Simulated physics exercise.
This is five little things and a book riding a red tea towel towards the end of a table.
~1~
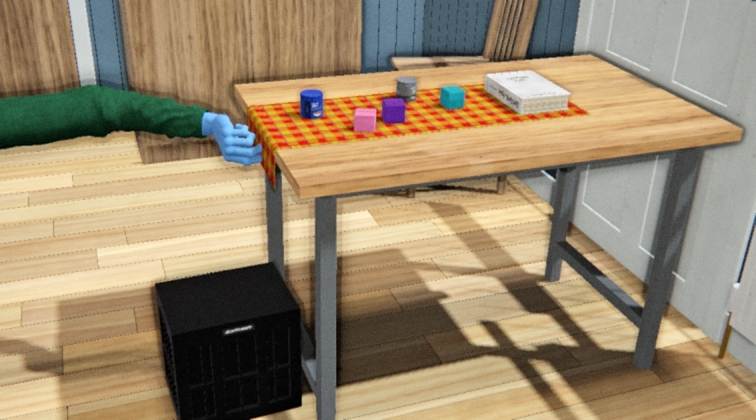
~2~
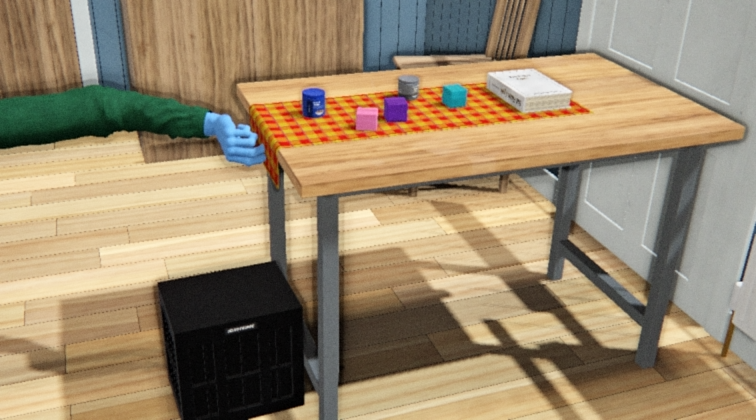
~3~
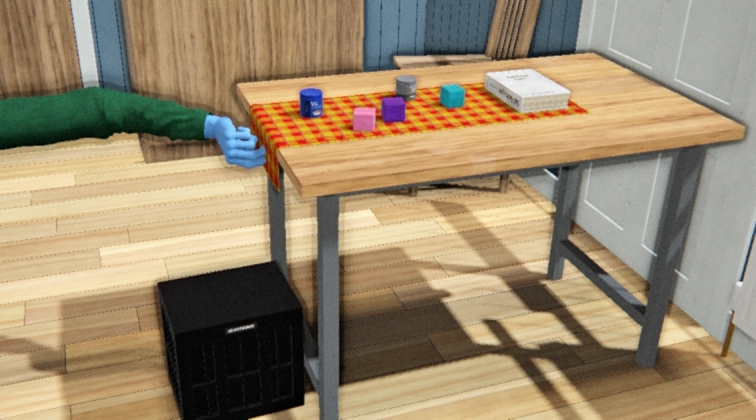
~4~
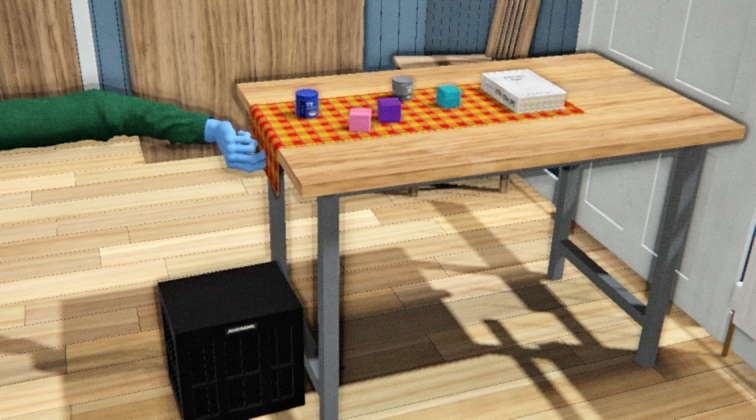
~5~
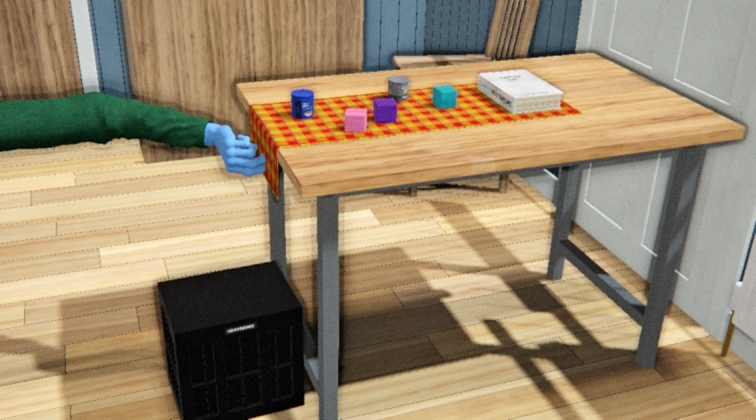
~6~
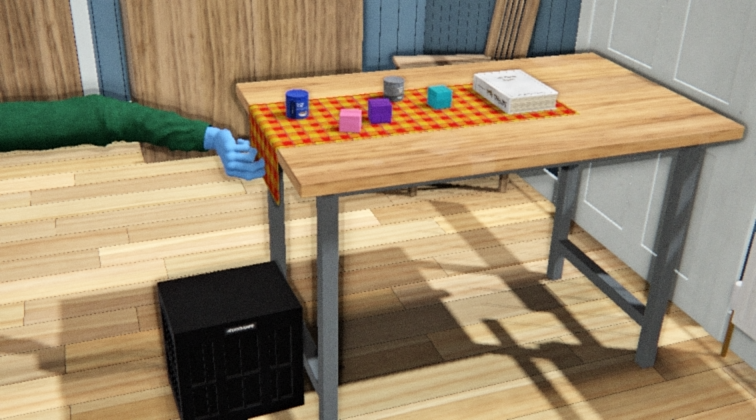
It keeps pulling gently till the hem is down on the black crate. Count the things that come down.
The count of fallen things is three.
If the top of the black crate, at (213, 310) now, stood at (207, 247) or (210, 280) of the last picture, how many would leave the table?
It would be 1 and 2.
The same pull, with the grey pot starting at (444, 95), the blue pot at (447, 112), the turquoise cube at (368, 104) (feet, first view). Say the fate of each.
The grey pot holds on, the blue pot stays on, the turquoise cube is carried off.
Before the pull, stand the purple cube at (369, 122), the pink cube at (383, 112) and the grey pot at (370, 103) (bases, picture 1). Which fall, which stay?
The purple cube falls; the pink cube drops off; the grey pot drops off.
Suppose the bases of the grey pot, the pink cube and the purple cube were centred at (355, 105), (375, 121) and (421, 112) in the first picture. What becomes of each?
The grey pot is carried off; the pink cube comes down; the purple cube keeps its place on top.
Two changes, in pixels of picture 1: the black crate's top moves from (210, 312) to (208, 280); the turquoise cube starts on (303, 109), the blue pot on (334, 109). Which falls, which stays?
The turquoise cube tumbles off; the blue pot comes down.
Soon after, hem near (264, 240); blue pot gone.
Then, hem on the crate; blue pot, pink cube and purple cube gone.
At rest, hem on the crate; blue pot, pink cube and purple cube gone. It carries off three.
